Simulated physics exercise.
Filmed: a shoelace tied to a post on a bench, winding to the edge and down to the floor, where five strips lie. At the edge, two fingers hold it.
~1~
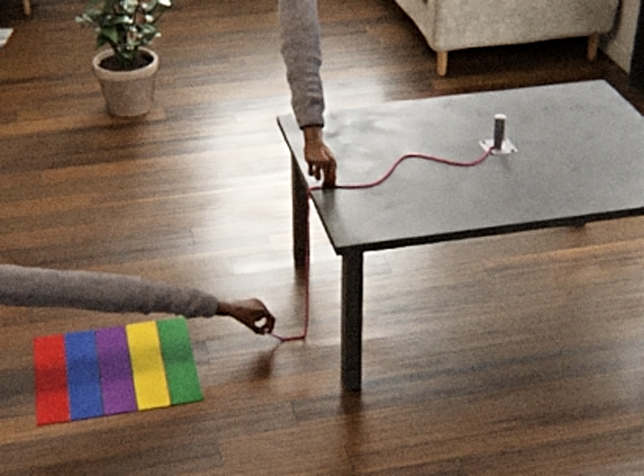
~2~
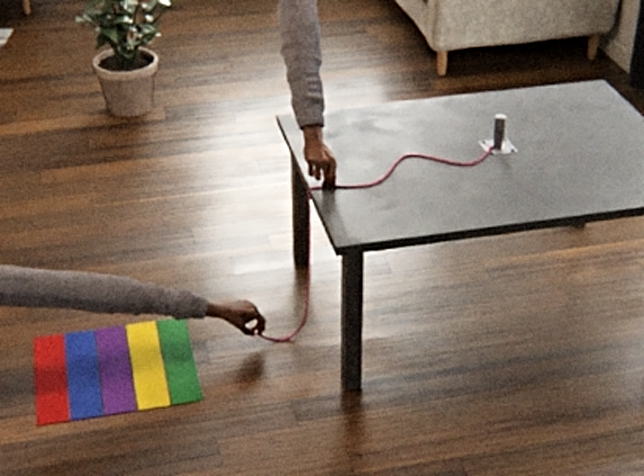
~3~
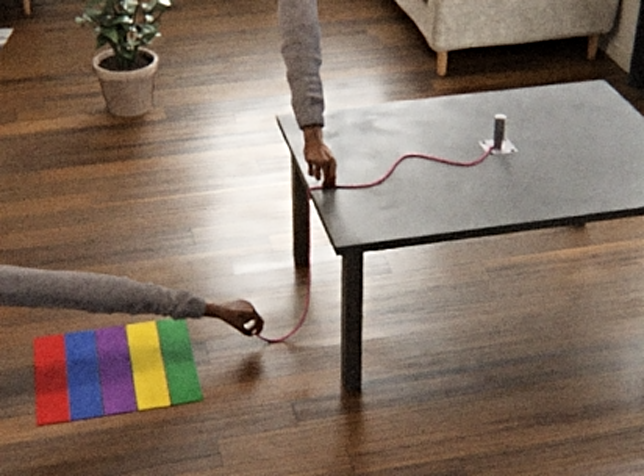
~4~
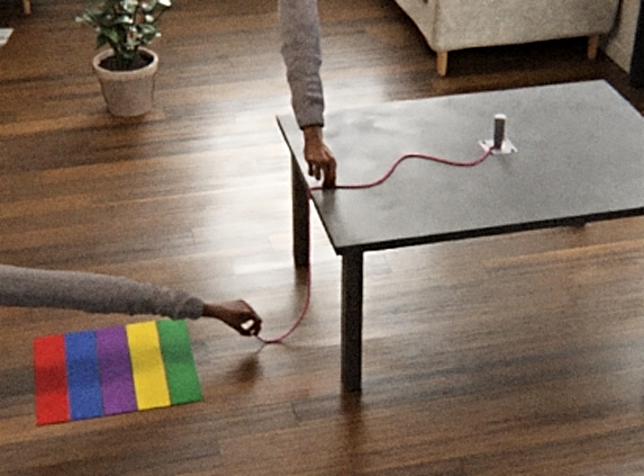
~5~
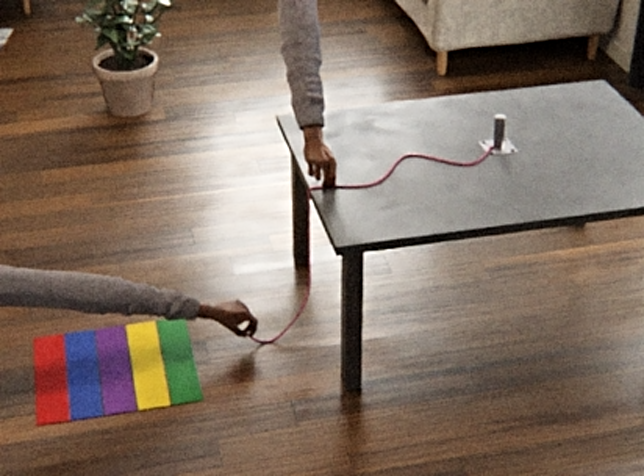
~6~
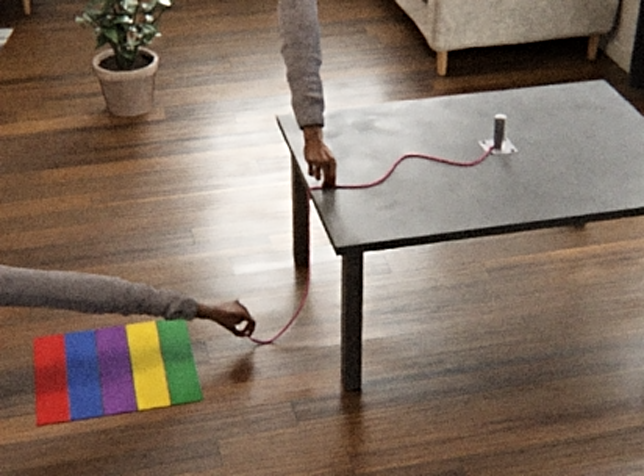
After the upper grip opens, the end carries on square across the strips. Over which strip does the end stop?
Over the purple strip.
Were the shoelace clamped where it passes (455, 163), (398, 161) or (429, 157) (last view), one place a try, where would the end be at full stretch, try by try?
That would be (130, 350) for the first, (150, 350) for the second and (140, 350) for the third.
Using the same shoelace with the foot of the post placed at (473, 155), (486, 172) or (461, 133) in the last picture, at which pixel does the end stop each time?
Near (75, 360); near (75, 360); near (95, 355).
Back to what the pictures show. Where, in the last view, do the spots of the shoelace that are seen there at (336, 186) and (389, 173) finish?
(296, 198), then (355, 176).
Soon after, end near (172, 345); over green.
Then, end near (135, 350); over yellow.
At full stretch, end near (113, 354); over purple. It gets as far as the purple strip.
